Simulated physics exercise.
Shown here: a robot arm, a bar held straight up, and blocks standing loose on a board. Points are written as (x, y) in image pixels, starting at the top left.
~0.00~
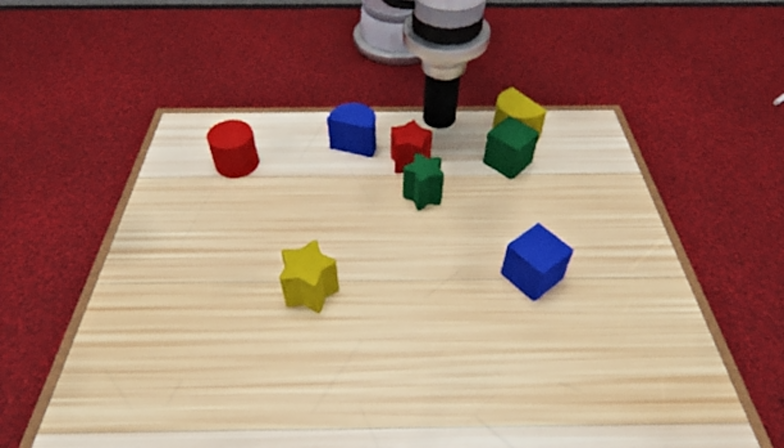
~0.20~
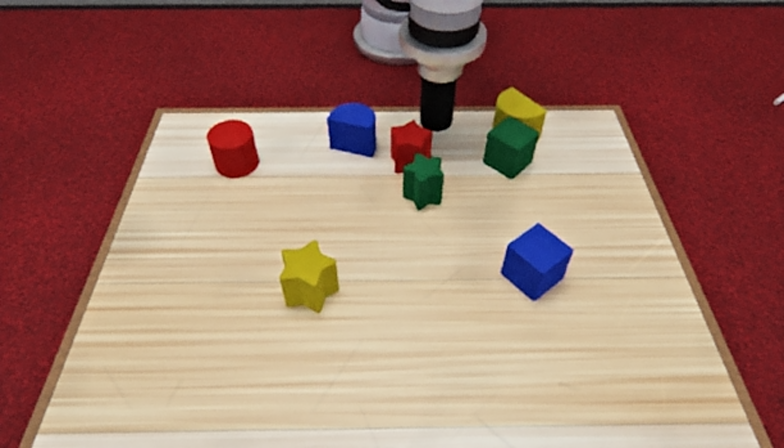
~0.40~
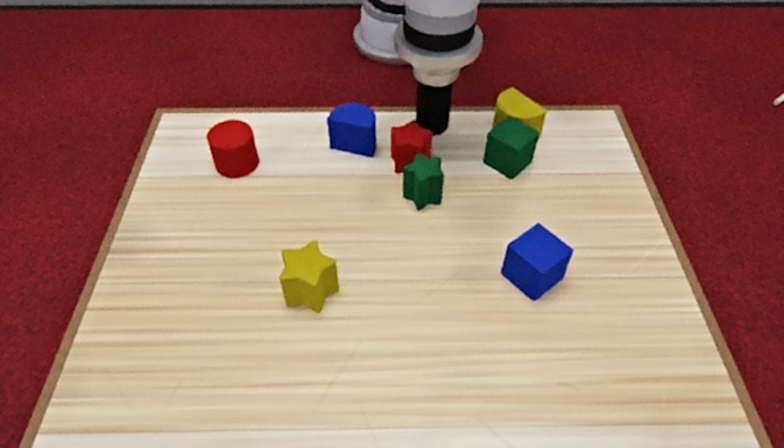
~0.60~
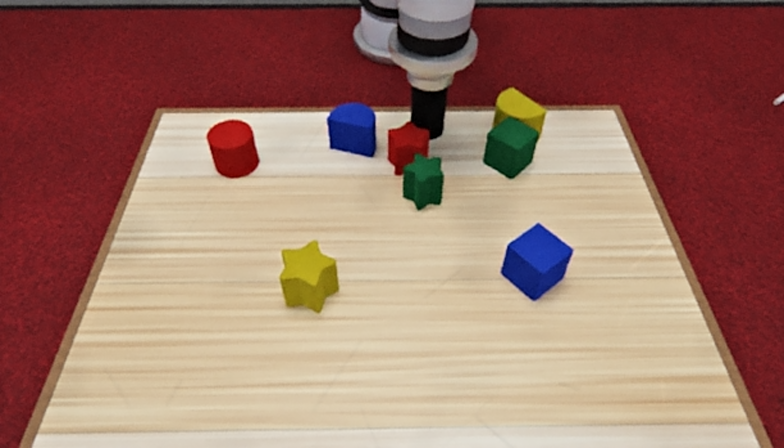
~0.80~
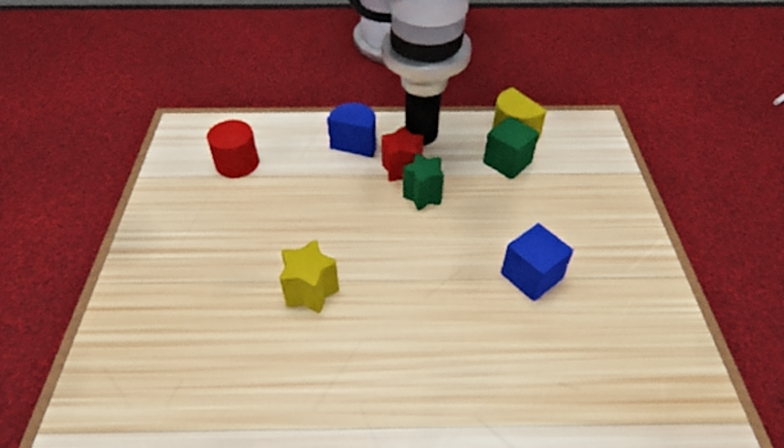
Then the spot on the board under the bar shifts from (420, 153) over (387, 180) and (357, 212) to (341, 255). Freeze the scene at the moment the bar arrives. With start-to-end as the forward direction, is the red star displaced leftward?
My answer is no.
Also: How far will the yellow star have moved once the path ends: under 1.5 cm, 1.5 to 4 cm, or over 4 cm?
I reckon it covers between 1.5 and 4 cm.
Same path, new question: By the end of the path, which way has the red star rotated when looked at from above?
It is turned clockwise.
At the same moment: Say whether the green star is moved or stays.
It is left in place.
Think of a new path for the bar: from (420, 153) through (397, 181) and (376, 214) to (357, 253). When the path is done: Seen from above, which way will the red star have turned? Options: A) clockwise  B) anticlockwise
A: Clockwise.
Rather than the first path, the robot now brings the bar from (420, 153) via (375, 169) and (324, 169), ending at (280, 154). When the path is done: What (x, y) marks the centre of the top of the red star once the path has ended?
I'd expect the centre of its top face to be at (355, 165).
The first path, step by step. One third of the way, bar (386, 163); red star (365, 169).
Two thirds of the way, bar (355, 195); red star (330, 203).
At the end, bar (339, 238); yellow star (293, 278), turned 25° anticlockwise; red star (301, 237), turned 30° clockwise; green star still.
